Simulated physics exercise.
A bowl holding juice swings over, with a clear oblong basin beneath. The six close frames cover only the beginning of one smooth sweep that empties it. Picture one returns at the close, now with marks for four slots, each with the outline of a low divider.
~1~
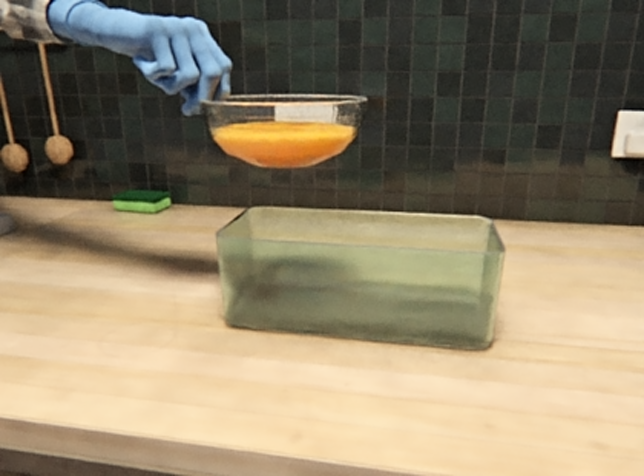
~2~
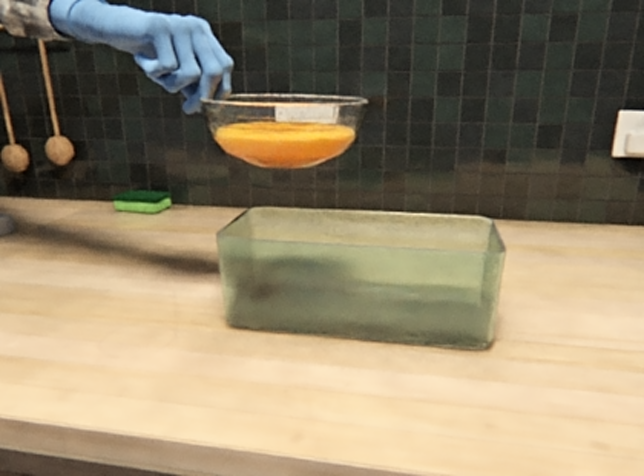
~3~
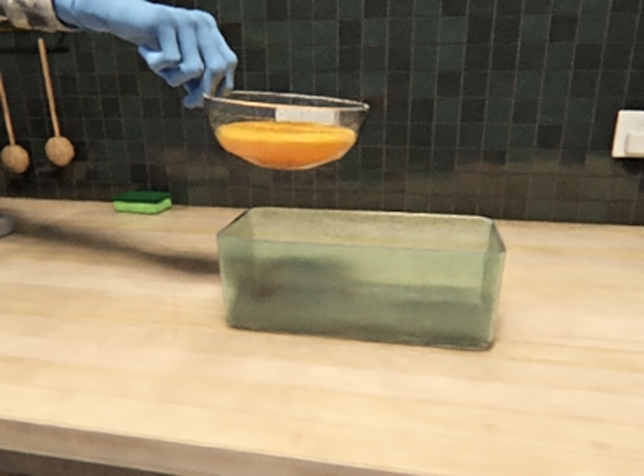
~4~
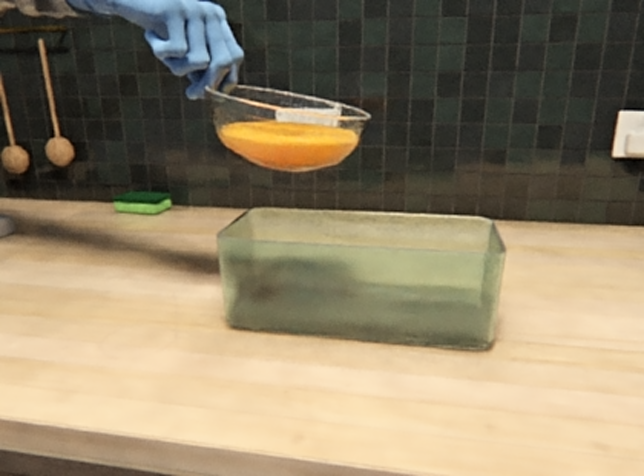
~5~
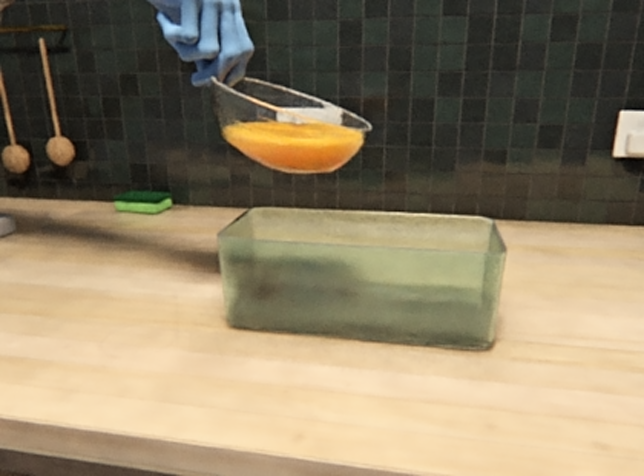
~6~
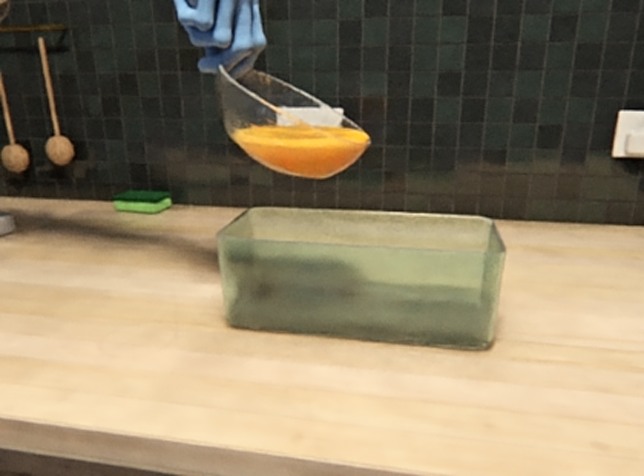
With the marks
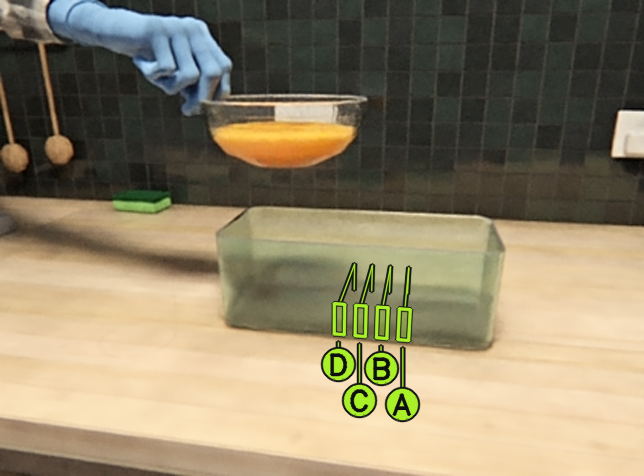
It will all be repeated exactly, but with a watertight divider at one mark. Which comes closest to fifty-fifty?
B works best here.
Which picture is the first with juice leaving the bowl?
In picture 6.
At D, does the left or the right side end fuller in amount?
The right one.
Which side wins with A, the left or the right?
The left one.
In lime, A at (402, 348); B at (381, 346); C at (359, 344); D at (338, 342).
With A, about 77 % ends left of the wall and 22 % right of it.
With B, about 47 % ends left of the wall and 53 % right of it.
With C, about 27 % ends left of the wall and 72 % right of it.
With D, about 12 % ends left of the wall and 88 % right of it.
